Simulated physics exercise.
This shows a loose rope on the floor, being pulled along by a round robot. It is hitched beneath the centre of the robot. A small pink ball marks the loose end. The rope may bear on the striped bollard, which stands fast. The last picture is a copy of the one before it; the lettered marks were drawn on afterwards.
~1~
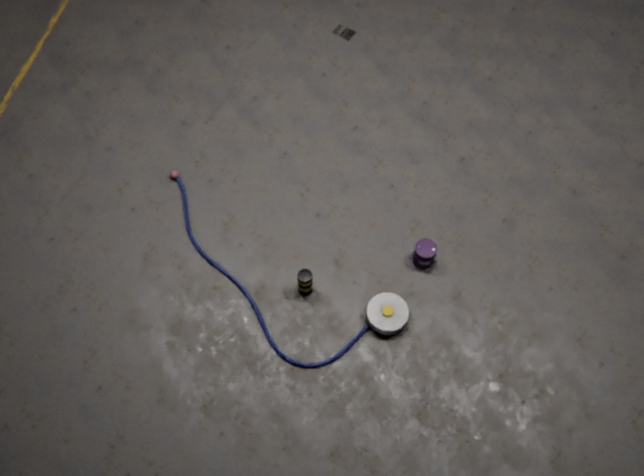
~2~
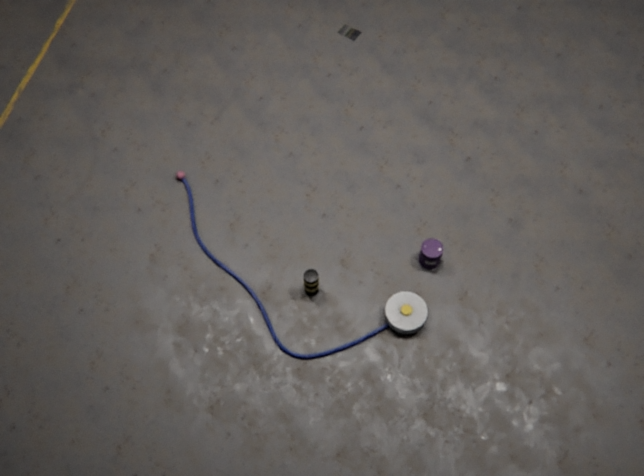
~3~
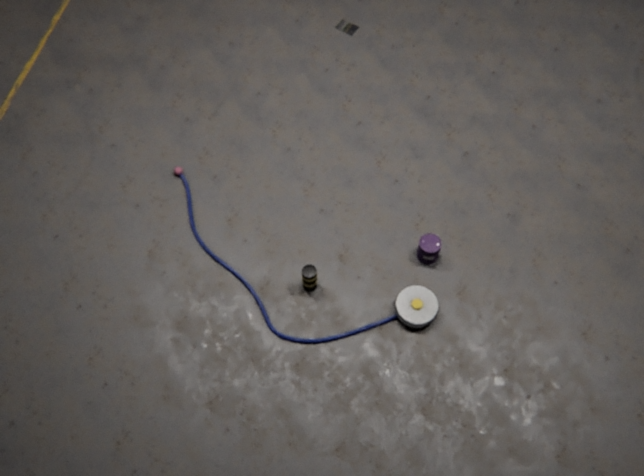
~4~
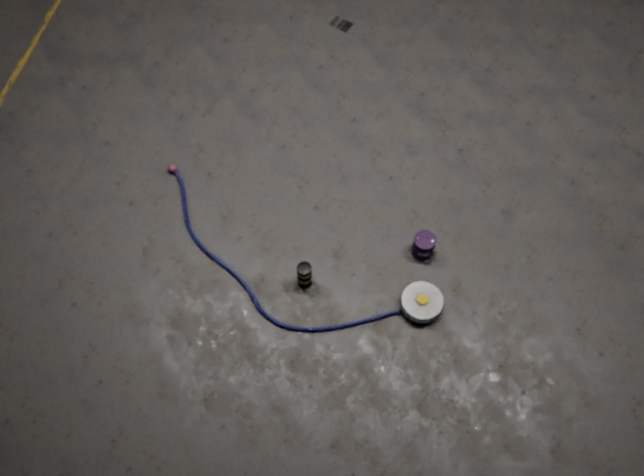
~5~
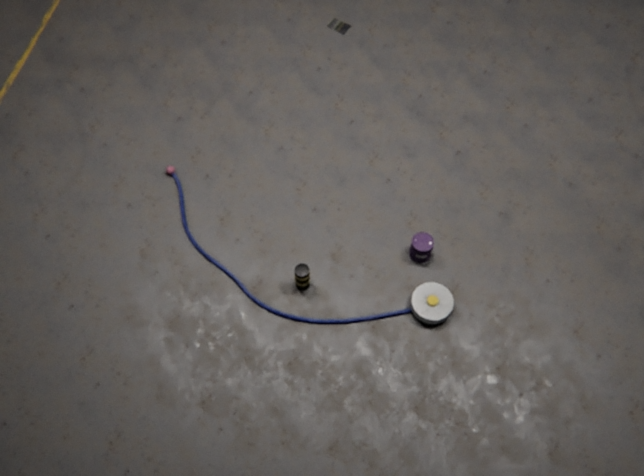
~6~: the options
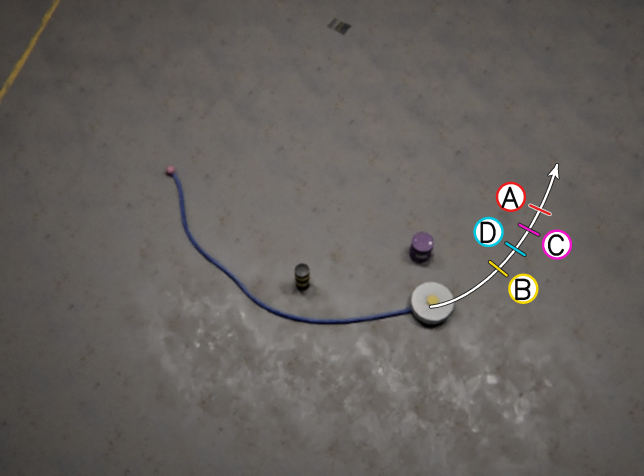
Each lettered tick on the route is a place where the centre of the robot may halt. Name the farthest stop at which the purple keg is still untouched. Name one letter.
Mark C.
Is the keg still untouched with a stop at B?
Yes.
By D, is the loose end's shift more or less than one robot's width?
More.
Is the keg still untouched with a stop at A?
No.
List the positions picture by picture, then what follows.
In the first frame, robot (387, 314); free end (174, 175); purple keg (425, 254).
In the second frame, robot (406, 313); free end (181, 175).
In the third frame, robot (416, 307); bollard (310, 278).
In the fourth frame, robot (422, 303); purple keg (424, 246).
In the fifth frame, robot (432, 304); free end (170, 170); purple keg (421, 248); bollard (302, 277).
On the marked copy, A at (540, 210); B at (498, 269); C at (529, 230); D at (515, 249); the route from (431, 307) via (519, 245) to (557, 165).
Following C. Soon after the start, robot (477, 285), middle of the rope (289, 286), free end (176, 181).
Later, robot (509, 256), middle of the rope (327, 290), free end (190, 205).
In the end, robot (531, 226), middle of the rope (360, 281), free end (212, 225); only the bollard has been touched, if anything.
As for the rest, A brings the rope against the keg; B is safe but short; D is safe but short.
